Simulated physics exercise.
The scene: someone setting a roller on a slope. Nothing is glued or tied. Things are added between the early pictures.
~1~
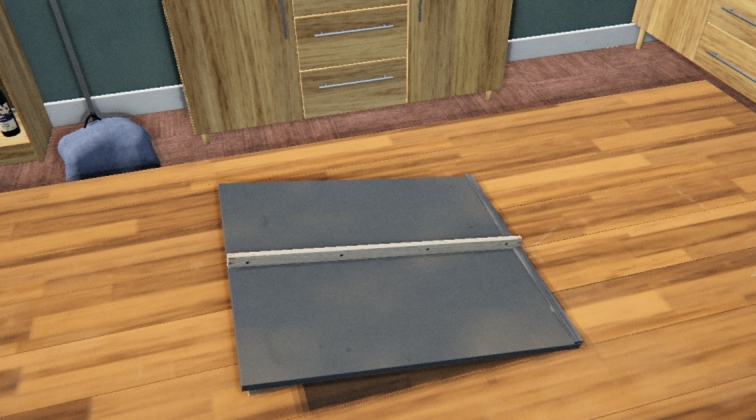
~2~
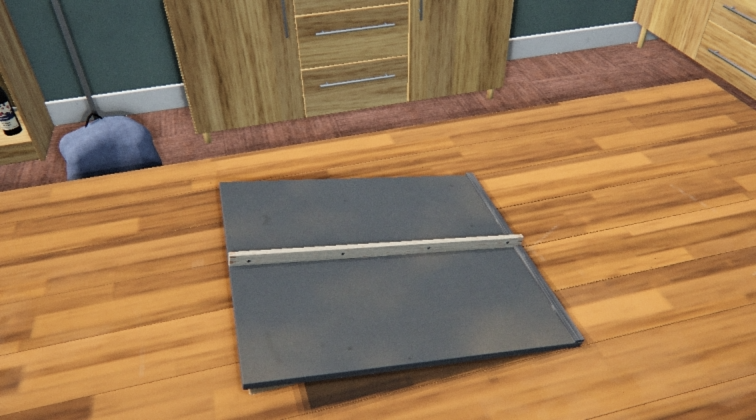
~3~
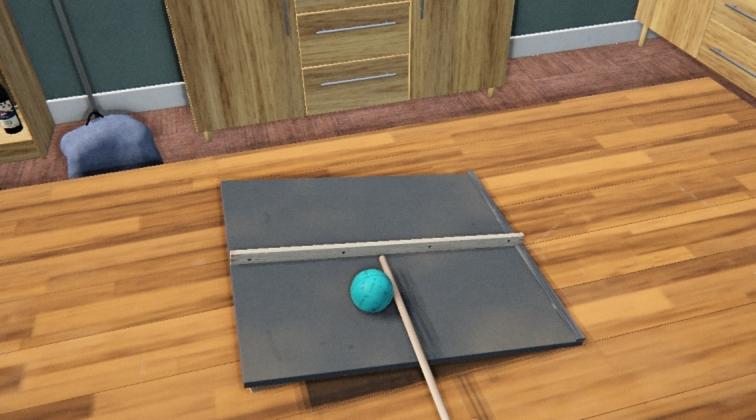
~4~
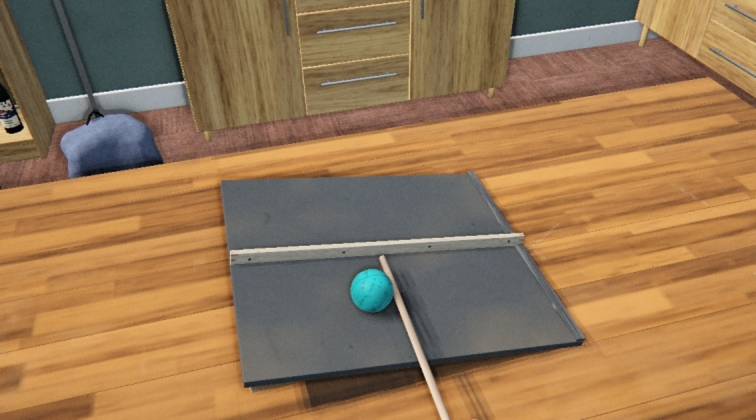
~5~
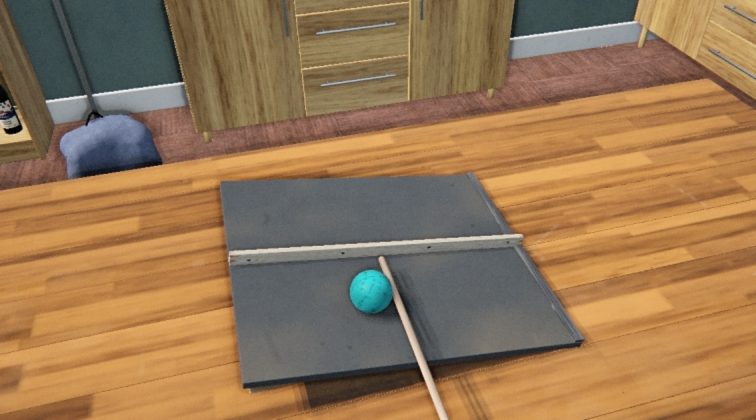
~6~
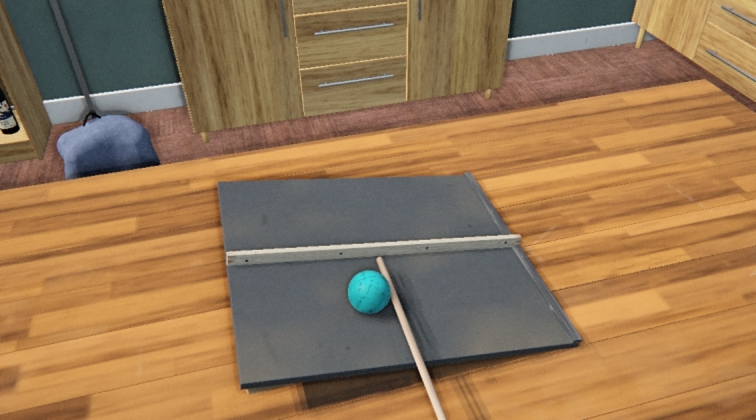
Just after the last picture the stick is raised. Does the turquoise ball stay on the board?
The turquoise ball goes over the end.
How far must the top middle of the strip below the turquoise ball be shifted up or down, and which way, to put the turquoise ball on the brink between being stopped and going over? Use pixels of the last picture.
Roughly 4 pixels up.
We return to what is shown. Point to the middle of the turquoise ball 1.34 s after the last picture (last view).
Roughly at (749, 241).
Then, 0.54 s after the last picture, turquoise ball rolling on the board near (469, 284).
Then, 0.96 s after the last picture, turquoise ball off the board near (627, 268).
Then, 1.34 s after the last picture, turquoise ball off the board near (749, 241).
By the end, the turquoise ball rolls off the board.
